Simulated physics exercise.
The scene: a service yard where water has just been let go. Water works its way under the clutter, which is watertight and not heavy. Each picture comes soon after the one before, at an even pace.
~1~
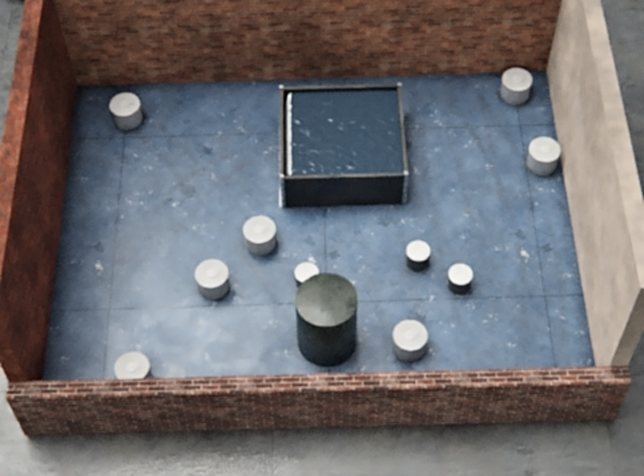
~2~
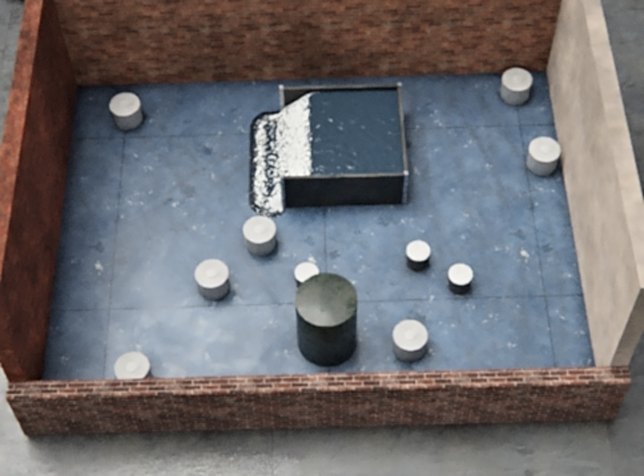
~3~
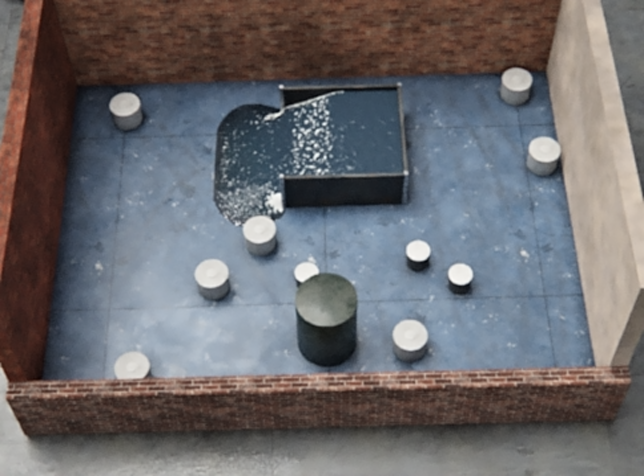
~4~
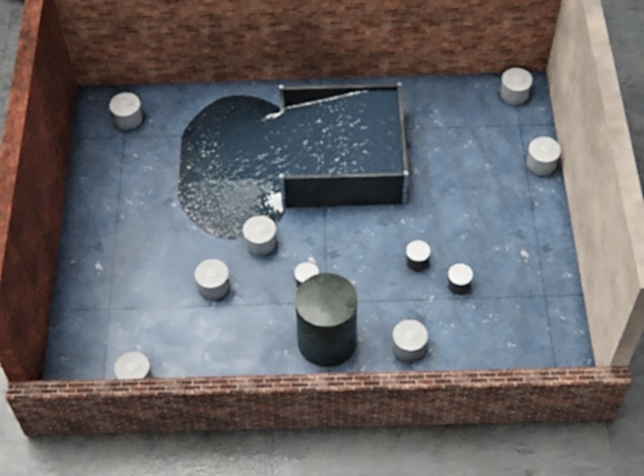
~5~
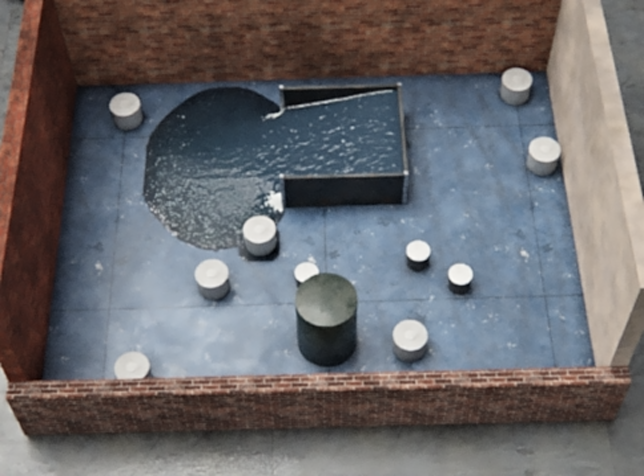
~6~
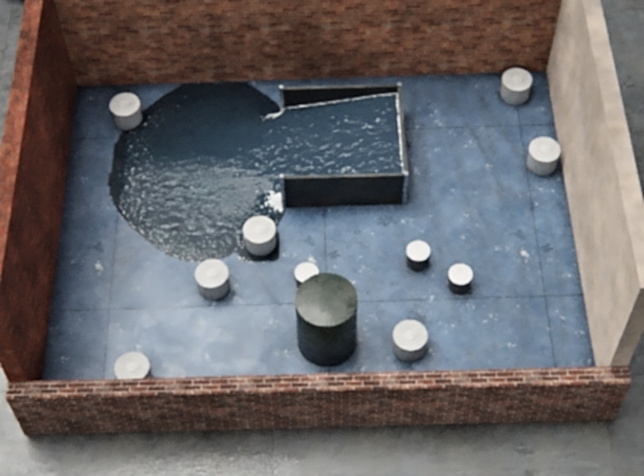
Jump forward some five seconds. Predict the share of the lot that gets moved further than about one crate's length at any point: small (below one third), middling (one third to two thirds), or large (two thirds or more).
The share is small, below one third.
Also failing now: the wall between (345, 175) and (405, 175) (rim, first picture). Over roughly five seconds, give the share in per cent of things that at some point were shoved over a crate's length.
About 60 per cent.
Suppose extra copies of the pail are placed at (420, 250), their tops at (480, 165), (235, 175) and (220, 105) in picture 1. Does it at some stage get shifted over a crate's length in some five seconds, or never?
The first sits tight, the second travels far and the third travels far.
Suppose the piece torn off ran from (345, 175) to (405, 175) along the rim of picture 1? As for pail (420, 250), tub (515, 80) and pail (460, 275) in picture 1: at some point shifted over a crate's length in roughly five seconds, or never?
In that order: That far or more, no, swept aside.
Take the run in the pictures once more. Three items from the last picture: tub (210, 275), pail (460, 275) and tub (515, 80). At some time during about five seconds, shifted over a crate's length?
Never got far, then never got far, then never got far.
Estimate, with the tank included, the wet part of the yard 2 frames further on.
30 in a hundred, roughly.
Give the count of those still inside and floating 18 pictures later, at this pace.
Tally at that point: 1.
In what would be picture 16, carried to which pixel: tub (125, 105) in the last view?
It should be around (90, 79).
A moment on, 0 of 10 are well off their spots; 0 afloat.
Next, 1 of 10 are well off their spots; 1 afloat.
Later, 2 of 10 are well off their spots; 1 afloat.
In the end, 2 of 10 are well off their spots, and 2 have been at some point; 1 afloat.
